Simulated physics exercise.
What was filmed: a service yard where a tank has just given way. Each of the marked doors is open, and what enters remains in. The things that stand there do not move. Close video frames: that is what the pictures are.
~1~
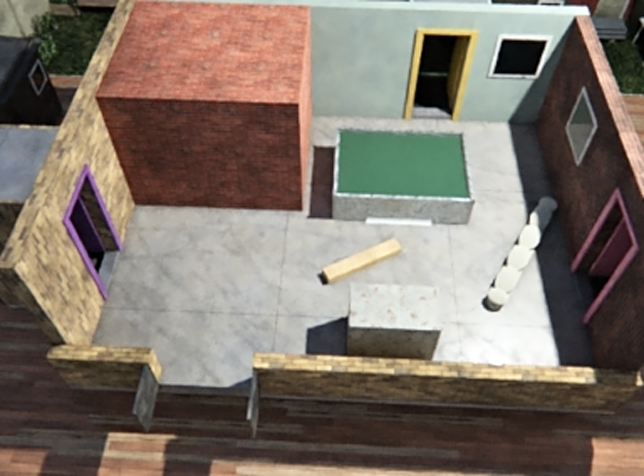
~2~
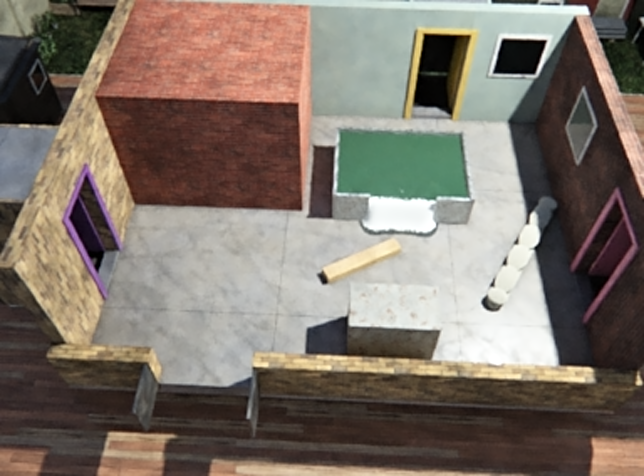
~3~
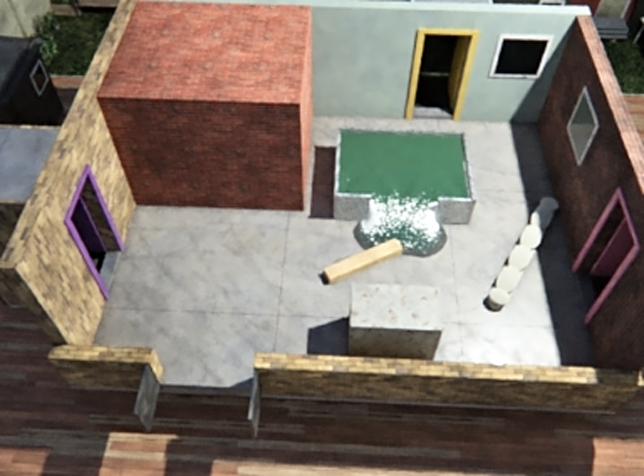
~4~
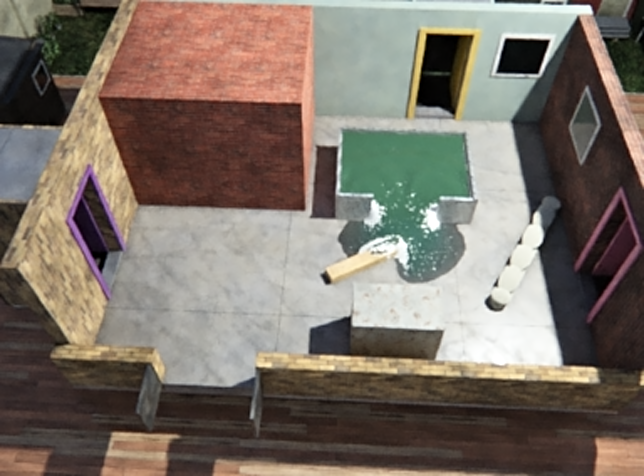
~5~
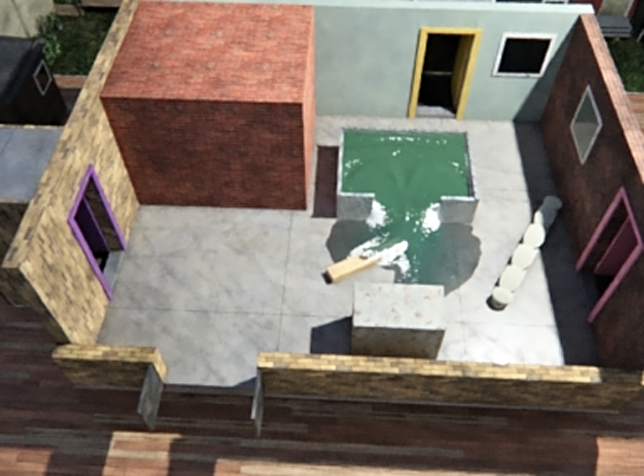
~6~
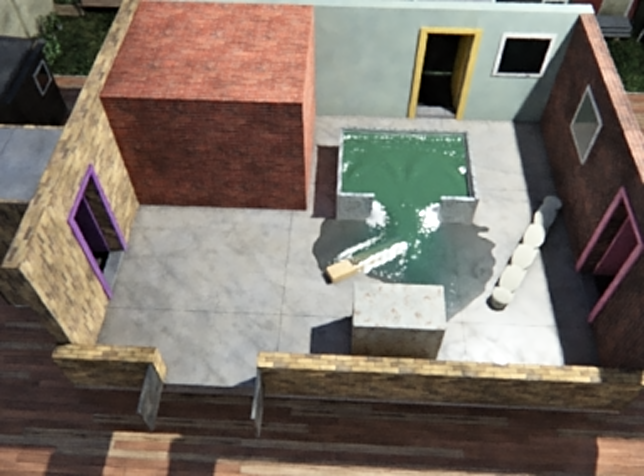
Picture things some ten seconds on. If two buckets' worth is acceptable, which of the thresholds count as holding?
The pink door does not count, the purple door does not count, the yellow door counts as holding.
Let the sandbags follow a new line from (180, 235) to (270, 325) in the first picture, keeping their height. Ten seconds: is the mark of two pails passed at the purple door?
So purple door remains short.
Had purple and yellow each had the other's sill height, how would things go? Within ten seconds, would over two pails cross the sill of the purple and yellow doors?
As for the doors, the purple door comes in short and the yellow door comes in short.
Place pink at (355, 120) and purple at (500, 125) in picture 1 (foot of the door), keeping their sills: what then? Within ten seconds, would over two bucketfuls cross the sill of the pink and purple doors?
The pink one falls short, the purple one falls short.
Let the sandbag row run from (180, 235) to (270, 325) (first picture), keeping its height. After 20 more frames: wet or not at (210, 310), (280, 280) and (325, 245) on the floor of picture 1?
Spared; submerged; submerged.
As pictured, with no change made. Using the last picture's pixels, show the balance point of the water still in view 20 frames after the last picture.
Somewhere around (392, 248) in the last view.
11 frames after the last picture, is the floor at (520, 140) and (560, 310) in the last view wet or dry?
In order: Spared and spared.
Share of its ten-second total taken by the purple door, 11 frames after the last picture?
Around 0 percent.
A moment on, water covers 25 % of the floor; the pink door not reached, the purple door not reached, the yellow door not reached.
Next, water covers 45 % of the floor; the pink door not reached, the purple door not reached, the yellow door not reached.
Then, water covers 70 % of the floor; the pink door wet at the sill, nothing in, the purple door under two buckets in, the yellow door not reached.
Later, water covers 80 % of the floor; the pink door under two buckets in, the purple door over two buckets in, the yellow door not reached.
In the end, water covers 90 % of the floor; the pink door far over two buckets in, the purple door far over two buckets in, the yellow door wet at the sill, nothing in.
